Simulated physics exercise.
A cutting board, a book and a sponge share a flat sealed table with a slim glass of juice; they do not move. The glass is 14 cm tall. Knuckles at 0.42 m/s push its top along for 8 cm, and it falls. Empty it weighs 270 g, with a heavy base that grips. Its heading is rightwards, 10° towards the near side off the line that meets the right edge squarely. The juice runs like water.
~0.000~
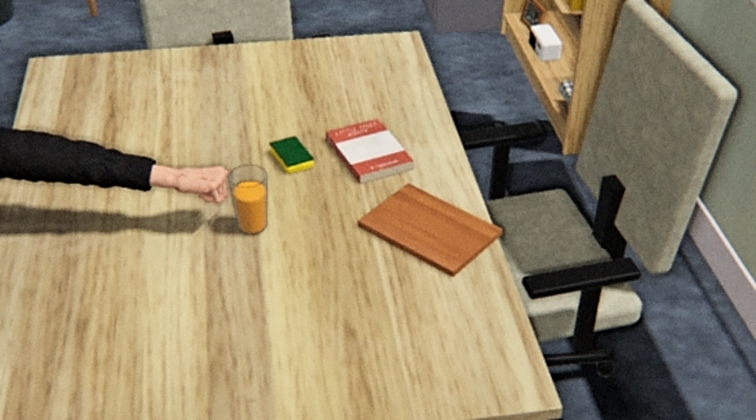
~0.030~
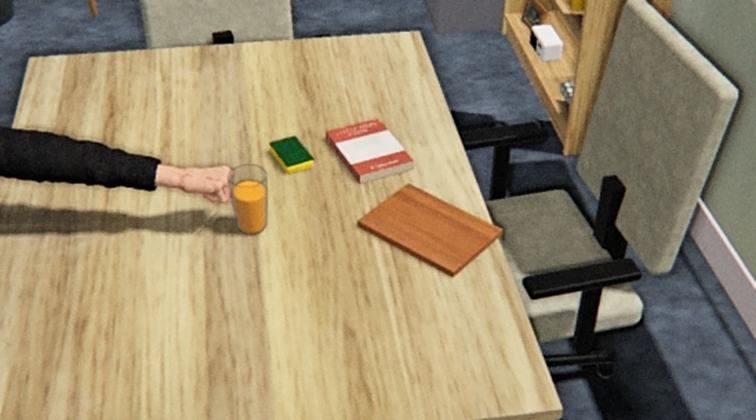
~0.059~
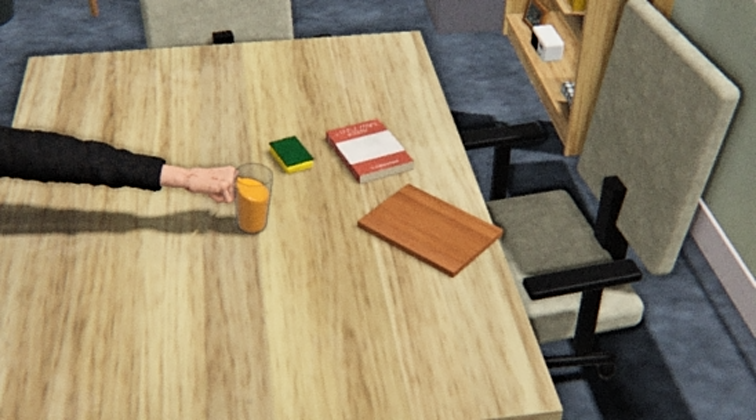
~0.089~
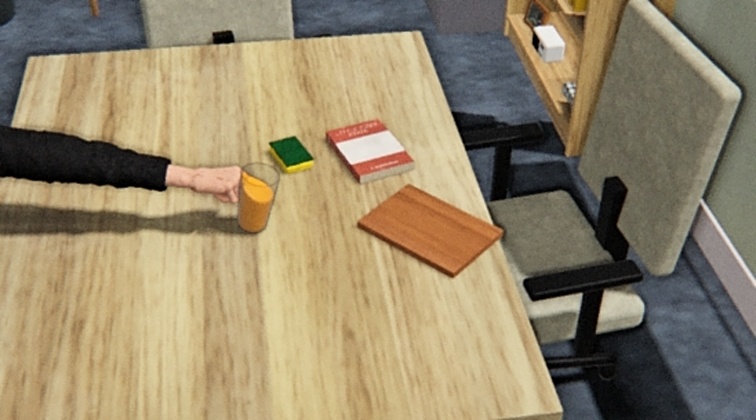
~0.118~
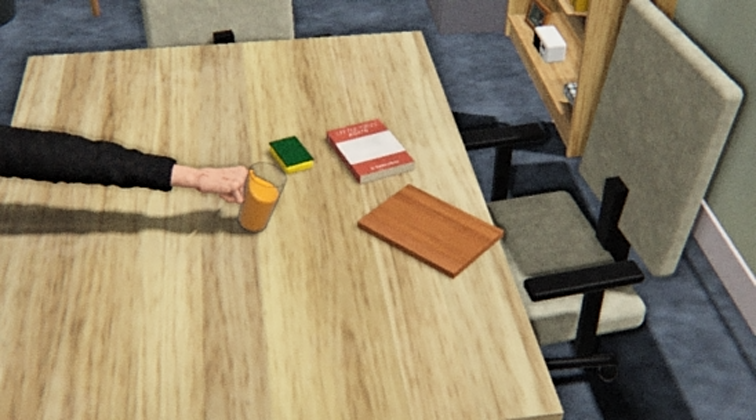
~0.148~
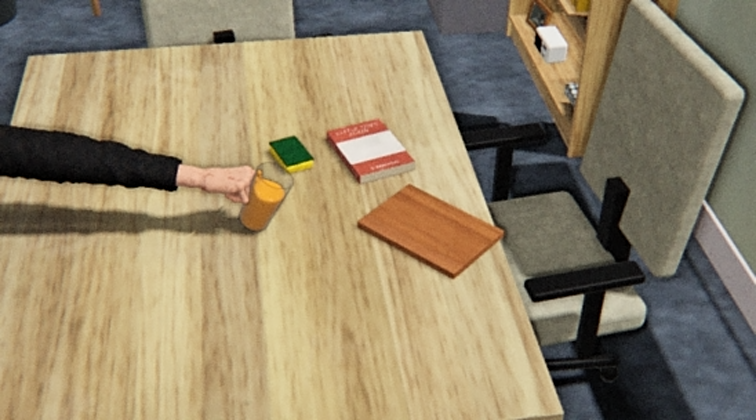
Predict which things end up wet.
Cutting board: Gets wet; book: Gets wet; sponge: Keeps dry.
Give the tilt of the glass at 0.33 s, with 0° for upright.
It is at some 78°.
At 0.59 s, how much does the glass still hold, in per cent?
Some 32 per cent.
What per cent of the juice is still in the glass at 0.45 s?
About 60 per cent.
After 0.33 s the tilt is 78° and 98 per cent is in the glass, 0 has run off the table; wet so far, nothing.
After 0.45 s the tilt is 86° and 59 per cent is in the glass, 0 has run off the table; wet so far, cutting board.
After 0.59 s the tilt is 86° and 32 per cent is in the glass, 0 has run off the table; wet so far, cutting board.
After 0.83 s the tilt is 86° and 17 per cent is in the glass, 3 has run off the table; wet so far, cutting board, book.
In the end 6 per cent is in the glass, 26 has run off the table; wet so far, cutting board, book.
